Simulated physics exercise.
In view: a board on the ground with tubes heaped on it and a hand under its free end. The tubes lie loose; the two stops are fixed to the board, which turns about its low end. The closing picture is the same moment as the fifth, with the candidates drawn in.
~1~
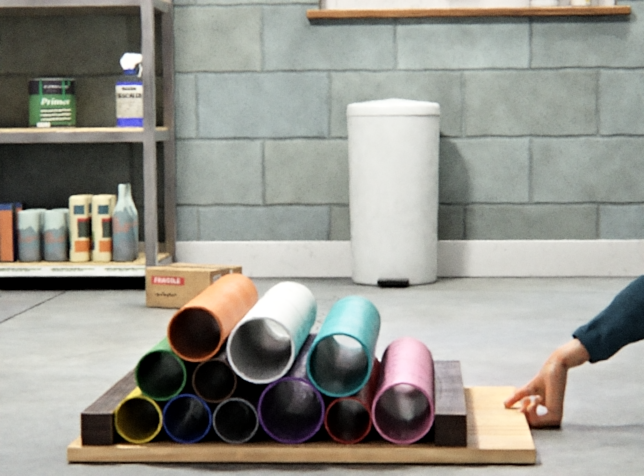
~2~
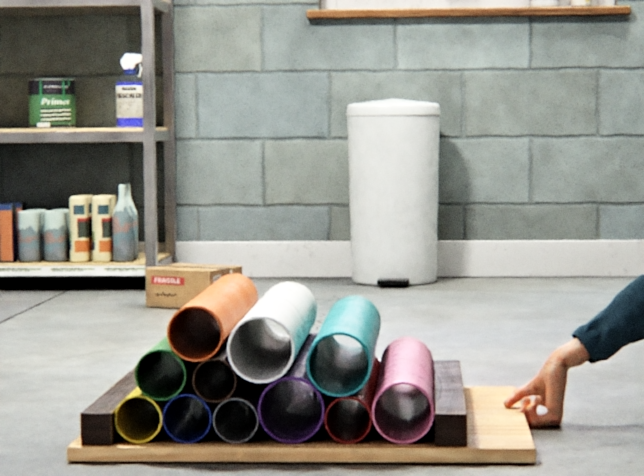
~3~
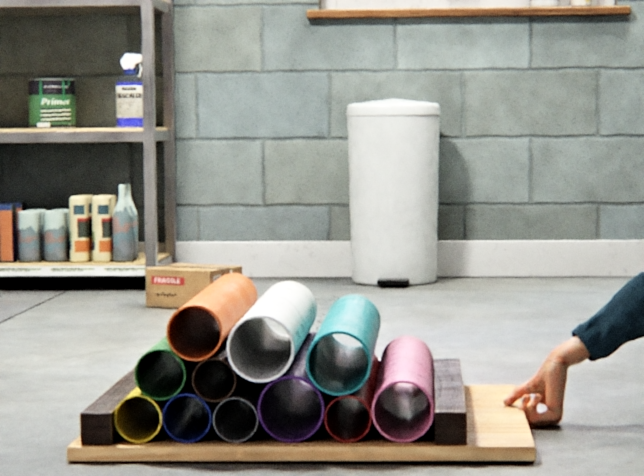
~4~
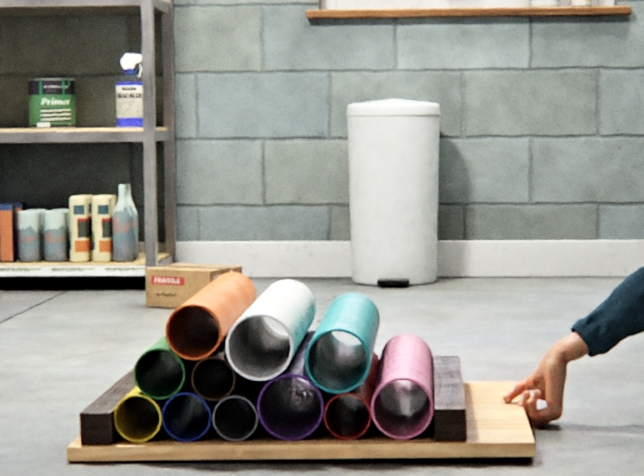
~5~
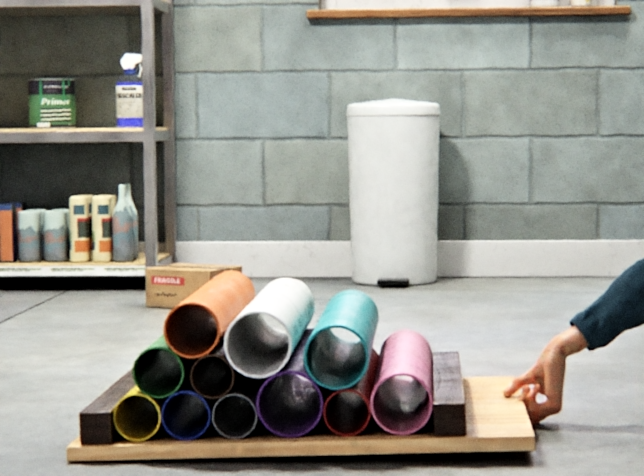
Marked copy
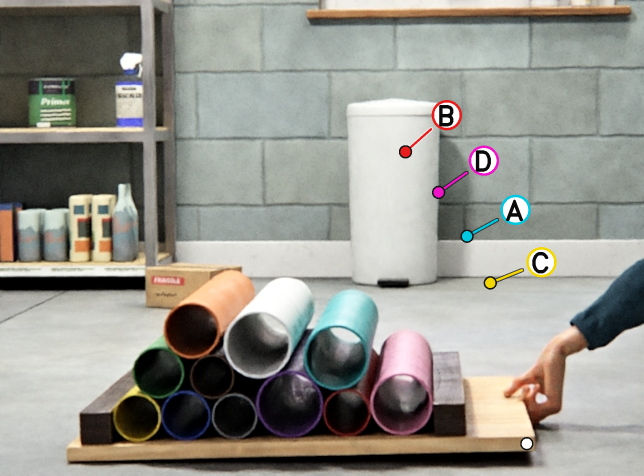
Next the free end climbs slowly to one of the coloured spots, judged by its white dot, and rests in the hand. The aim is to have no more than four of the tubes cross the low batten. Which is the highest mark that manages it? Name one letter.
The answer is mark B.
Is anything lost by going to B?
Yes.
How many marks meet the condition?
Four of the four.
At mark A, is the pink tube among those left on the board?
Yes.
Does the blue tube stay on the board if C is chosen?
Yes, with C.
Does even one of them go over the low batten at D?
Yes.
On the marked copy, A at (467, 237); B at (405, 152); C at (490, 283); D at (439, 192); the white dot at (527, 443).
Following B. Soon after the start, board at 21°.
Later, board at 40°.
In the end, board at 41°, four over the low batten (brown, green, white, orange).
As for the rest, A four over the low batten (brown, green, white, orange); C none over the low batten; D four over the low batten (brown, green, white, orange).
